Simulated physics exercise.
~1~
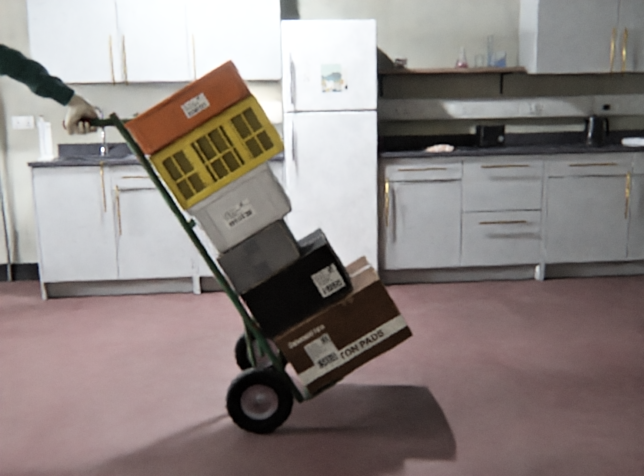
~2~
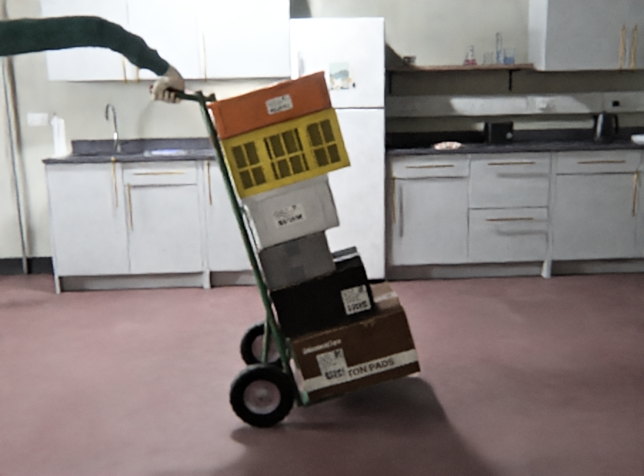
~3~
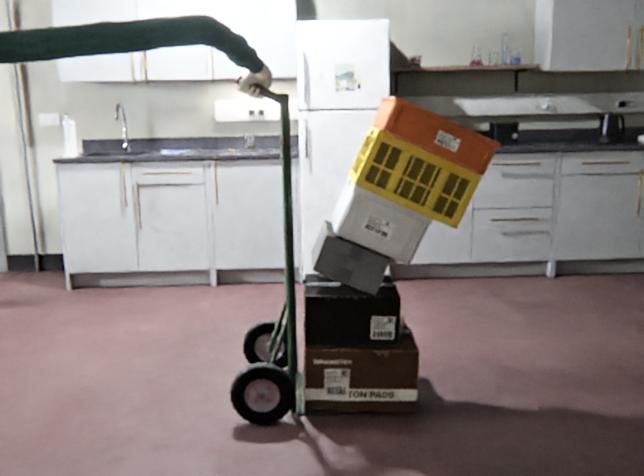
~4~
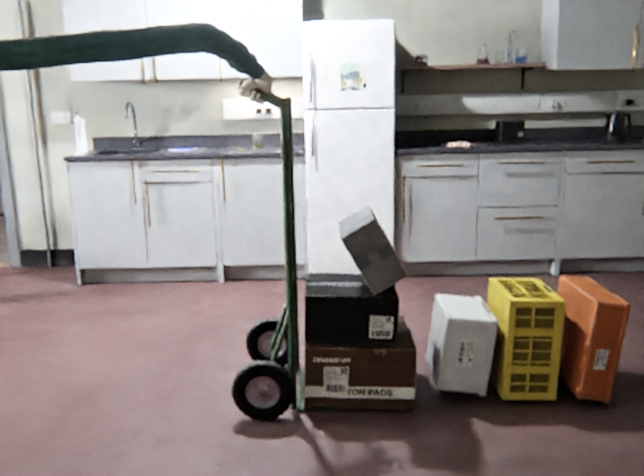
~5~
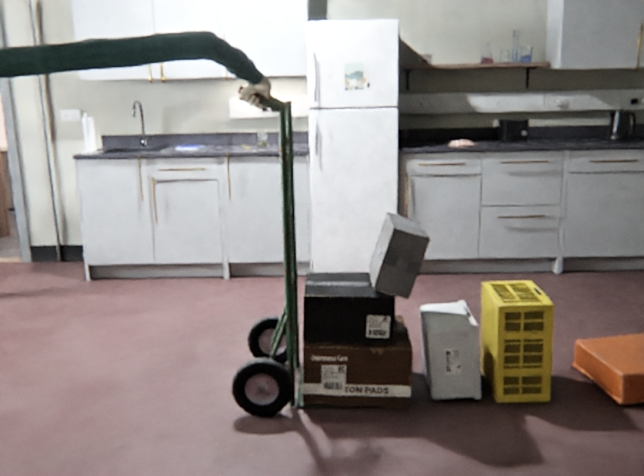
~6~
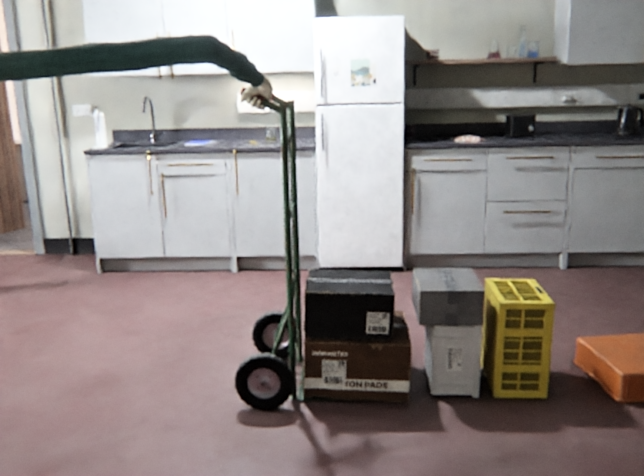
A hand truck tips upright and four upper items topple off right, leaving two boxes stacked.
